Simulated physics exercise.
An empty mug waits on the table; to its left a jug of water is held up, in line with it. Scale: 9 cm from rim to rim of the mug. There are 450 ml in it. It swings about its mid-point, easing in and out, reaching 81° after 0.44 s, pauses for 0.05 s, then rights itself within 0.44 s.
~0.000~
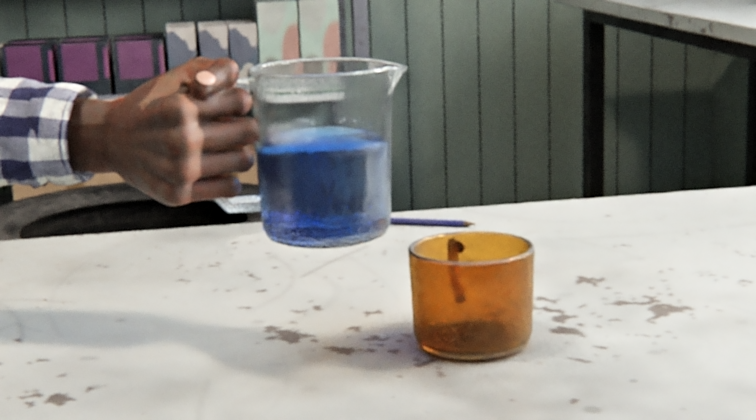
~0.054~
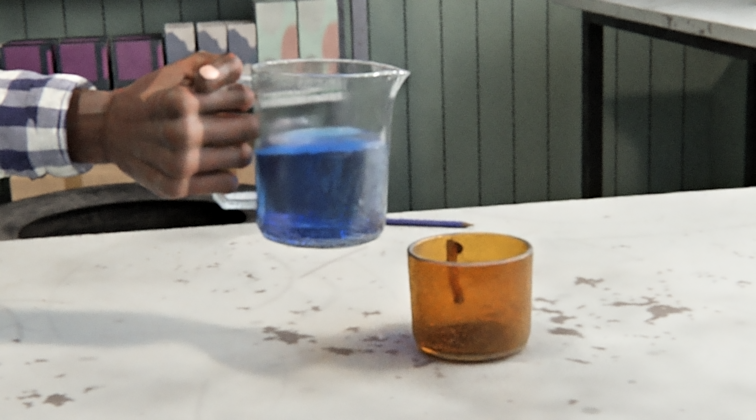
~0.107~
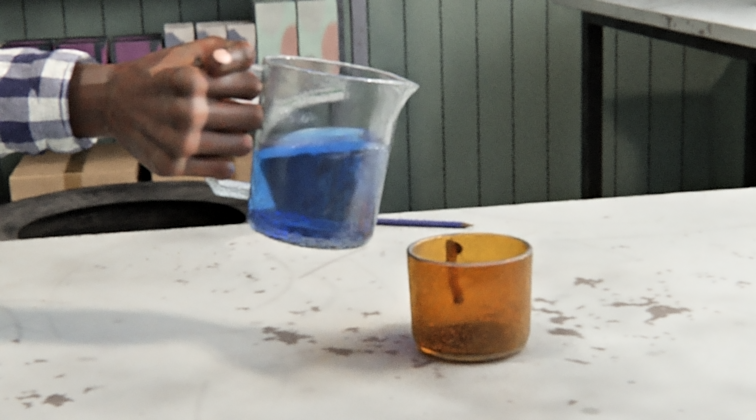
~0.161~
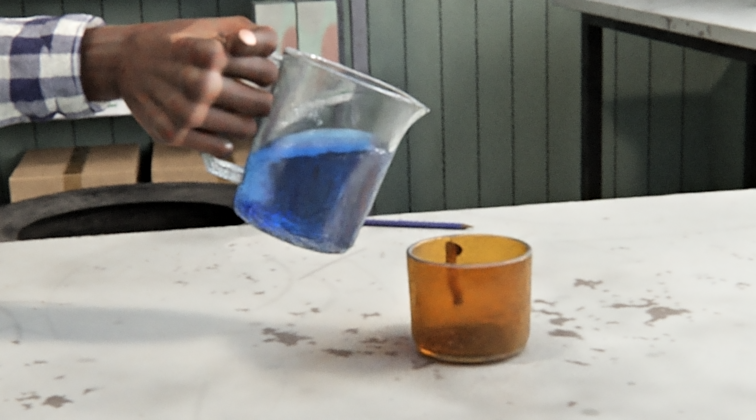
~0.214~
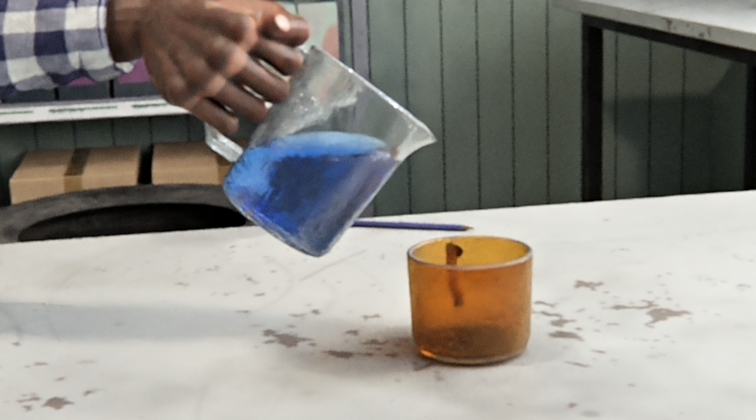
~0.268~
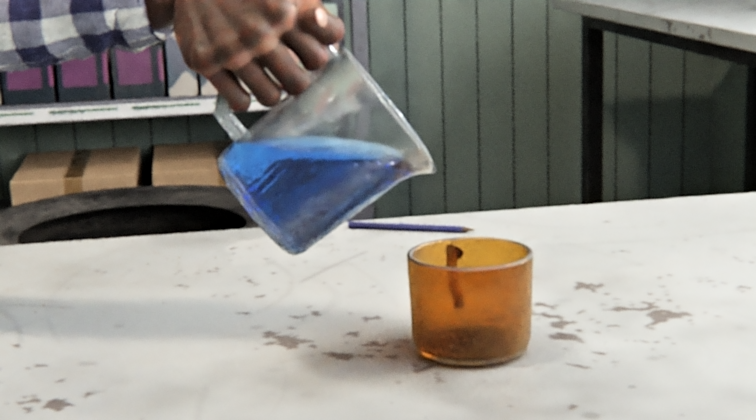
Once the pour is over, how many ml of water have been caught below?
The mug gets roughly 200 ml.
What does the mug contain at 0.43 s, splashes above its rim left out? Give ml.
Close to 15 ml.
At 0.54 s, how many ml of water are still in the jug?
Some 280 ml.
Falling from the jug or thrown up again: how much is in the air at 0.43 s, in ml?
About 50 ml.
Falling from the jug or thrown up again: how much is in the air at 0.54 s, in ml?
Some 70 ml.
By 0.43 s the tilt is 81° and the mug has 15 ml, the jug 385 ml, and 0 ml is on the table.
By 0.54 s the tilt is 78° and the mug has 100 ml, the jug 285 ml, and 0 ml is on the table.
By 0.67 s the tilt is 53° and the mug has 165 ml, the jug 225 ml, and 0 ml is on the table.
By 0.80 s the tilt is 17° and the mug has 190 ml, the jug 220 ml, and 10 ml is on the table.
At rest the mug has 200 ml, the jug 220 ml, and 30 ml is on the table.
